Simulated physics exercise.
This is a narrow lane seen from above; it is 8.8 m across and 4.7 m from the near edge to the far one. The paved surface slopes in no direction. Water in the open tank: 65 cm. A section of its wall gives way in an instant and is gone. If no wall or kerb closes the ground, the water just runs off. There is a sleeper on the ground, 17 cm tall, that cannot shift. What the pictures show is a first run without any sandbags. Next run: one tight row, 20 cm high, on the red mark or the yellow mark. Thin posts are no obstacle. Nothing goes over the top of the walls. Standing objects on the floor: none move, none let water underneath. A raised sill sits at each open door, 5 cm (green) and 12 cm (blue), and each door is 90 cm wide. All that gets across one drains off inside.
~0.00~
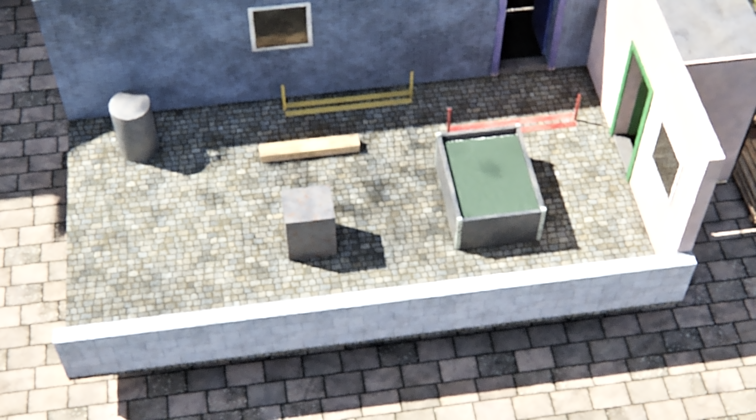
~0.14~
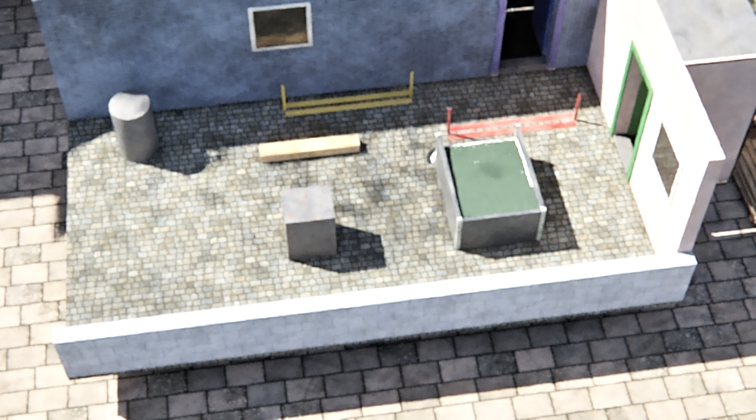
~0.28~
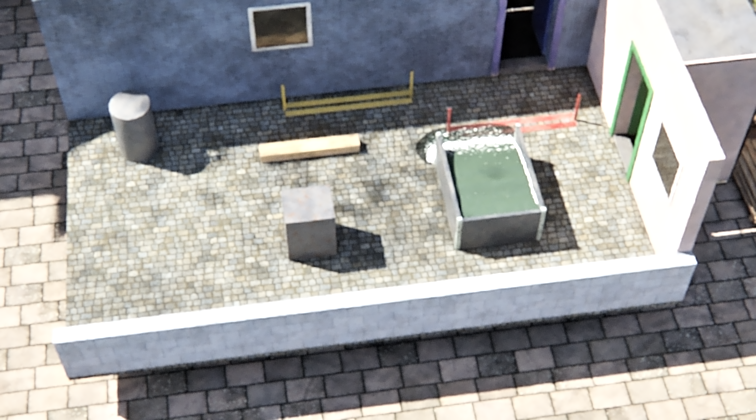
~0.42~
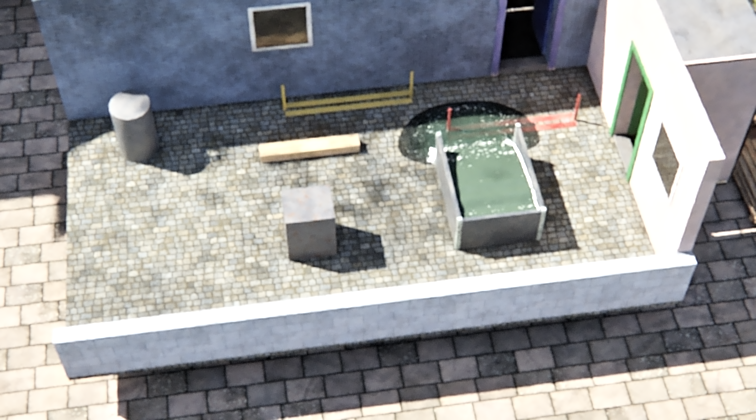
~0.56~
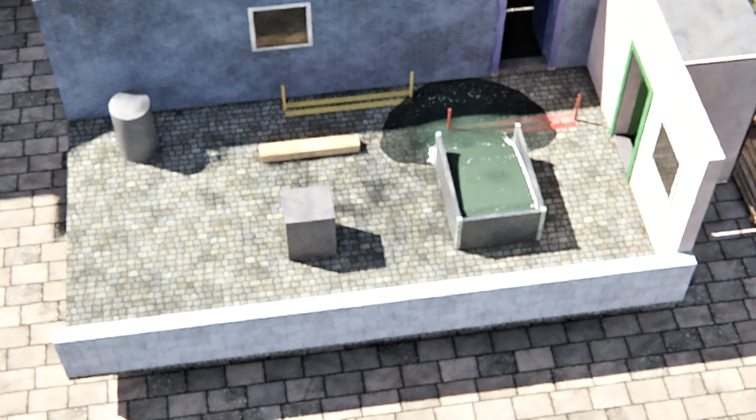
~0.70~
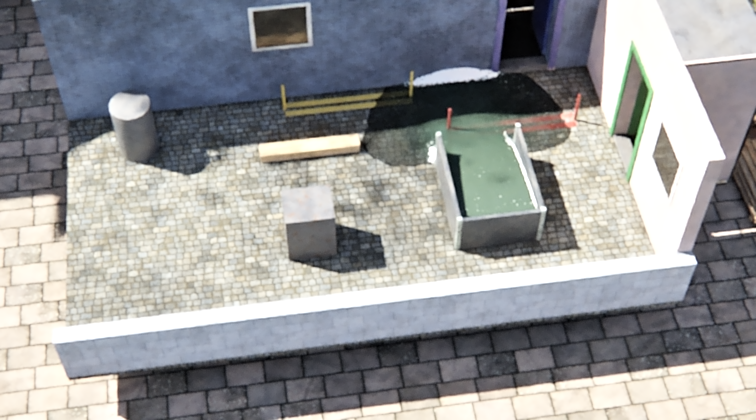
A paved yard with a green-watered open tank sat still until the tank's far side vanished, and water poured out the back, spreading in a dark, widening pool past the red barrier toward the blue wall.
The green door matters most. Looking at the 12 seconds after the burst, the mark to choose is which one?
Choose the yellow mark.
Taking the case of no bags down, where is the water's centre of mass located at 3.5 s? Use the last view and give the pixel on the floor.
(438, 130).
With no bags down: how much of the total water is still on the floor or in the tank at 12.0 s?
Some 76 per cent remains.
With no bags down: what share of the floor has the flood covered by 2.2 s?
Near 25 per cent of the floor.
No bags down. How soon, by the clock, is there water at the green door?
For the green door it's 2.4 s.
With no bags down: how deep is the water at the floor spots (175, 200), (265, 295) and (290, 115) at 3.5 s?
First spot 1 cm, second 0 cm, third 6 cm.
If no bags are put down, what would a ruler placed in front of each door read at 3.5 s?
Green 6 cm, blue 13 cm.
After 1.4 s water covers 15 % of the floor and is deepest (37 cm) near (457, 79) in the run without bags; in at the green door, 0 L with no bags, 2 L with the row on red, 0 L on yellow.
After 2.2 s water covers 25 % of the floor and is deepest (34 cm) near (576, 66) in the run without bags; in at the green door, 0 L with no bags, 48 L with the row on red, 0 L on yellow.
After 3.5 s water covers 45 % of the floor and is deepest (19 cm) near (159, 142) in the run without bags; in at the green door, 0 L with no bags, 94 L with the row on red, 0 L on yellow.
After 7.0 s water covers 60 % of the floor and is deepest (10 cm) near (651, 243) in the run without bags; in at the green door, 2 L with no bags, 118 L with the row on red, 6 L on yellow.
After 12.0 s water covers 85 % of the floor and is deepest (4 cm) near (573, 292) in the run without bags; in at the green door, 3 L with no bags, 120 L with the row on red, 6 L on yellow.
